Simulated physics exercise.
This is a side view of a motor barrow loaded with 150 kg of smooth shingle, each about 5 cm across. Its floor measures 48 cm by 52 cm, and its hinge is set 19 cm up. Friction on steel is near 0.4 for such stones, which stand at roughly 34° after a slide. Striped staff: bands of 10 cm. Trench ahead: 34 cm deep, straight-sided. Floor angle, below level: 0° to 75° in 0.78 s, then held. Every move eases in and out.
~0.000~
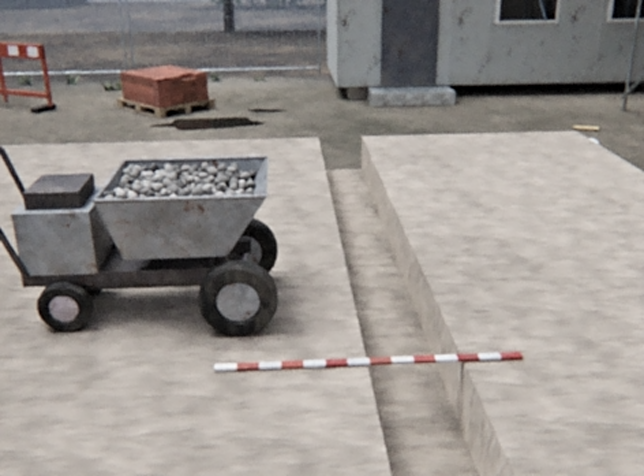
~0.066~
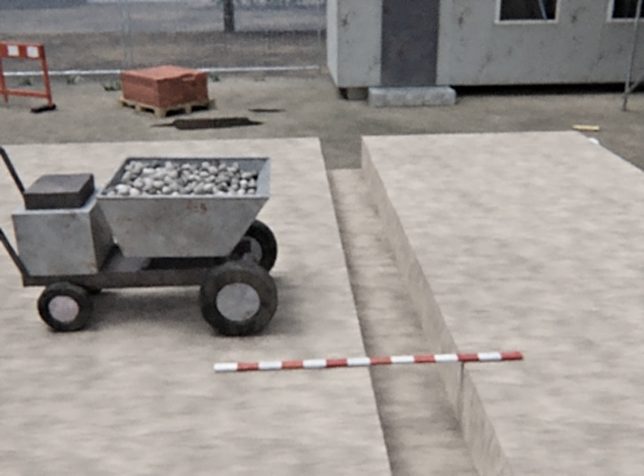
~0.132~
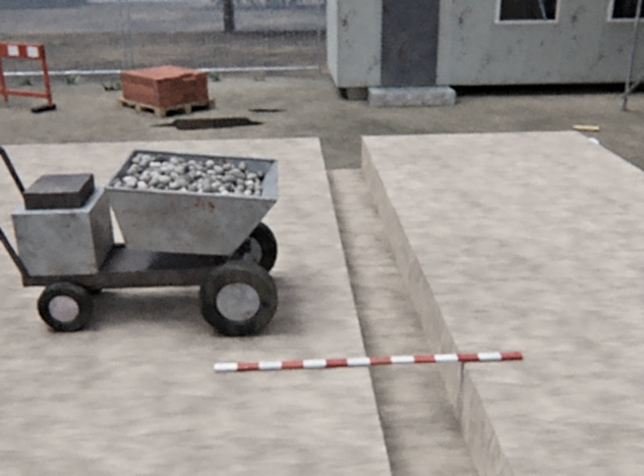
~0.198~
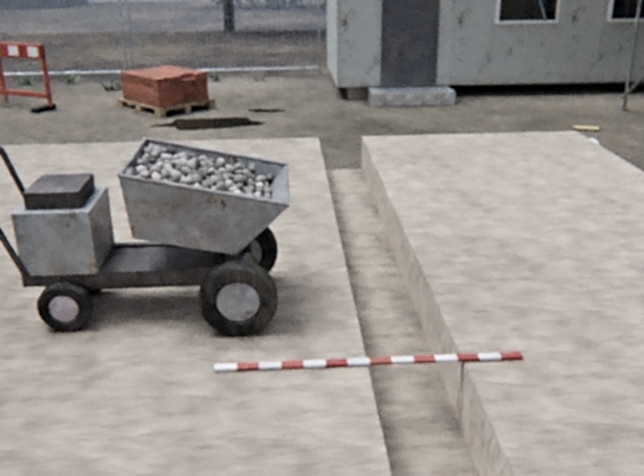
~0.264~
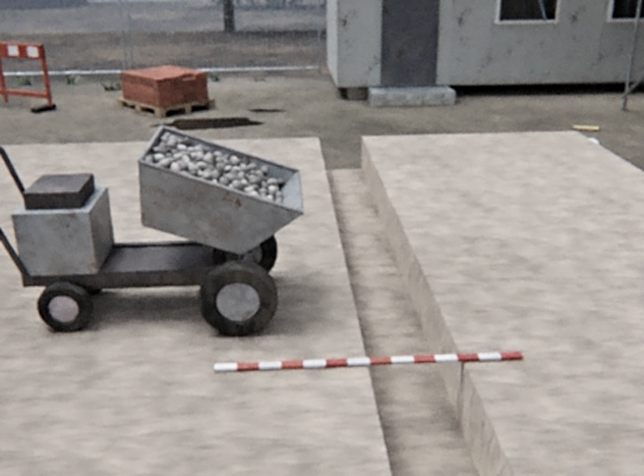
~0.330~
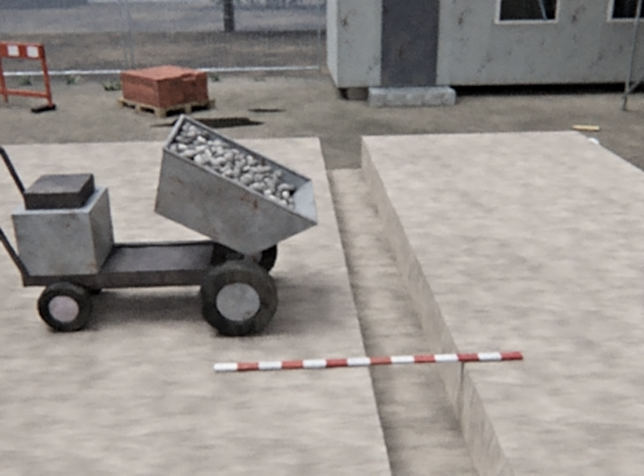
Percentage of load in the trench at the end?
99 per cent.
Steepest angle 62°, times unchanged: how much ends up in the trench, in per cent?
With that change, near 75 per cent.
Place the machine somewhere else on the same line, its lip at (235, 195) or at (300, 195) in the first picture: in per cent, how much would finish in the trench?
Around 90% for the first place and 80% for the second.
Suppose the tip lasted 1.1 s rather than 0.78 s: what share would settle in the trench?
Close to 100 percent, then.
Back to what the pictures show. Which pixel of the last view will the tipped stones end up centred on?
Roughly at pixel (397, 342).
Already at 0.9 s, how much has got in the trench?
Roughly 45 percent of the load.
After 0.6 s the floor is at 63°; 100 % in the skip; the foremost stones are at (345, 246).
After 0.9 s the floor is at 75°; 52 % in the skip, 47 % in the trench; the foremost stones are at (440, 334).
After 1.2 s the floor is at 75°; 17 % in the skip, 82 % in the trench, 1 % past the trench; the foremost stones are at (526, 304).
After 3.2 s the floor is at 75°; 0 % in the skip, 99 % in the trench, 1 % past the trench; the foremost stones are at (596, 300).
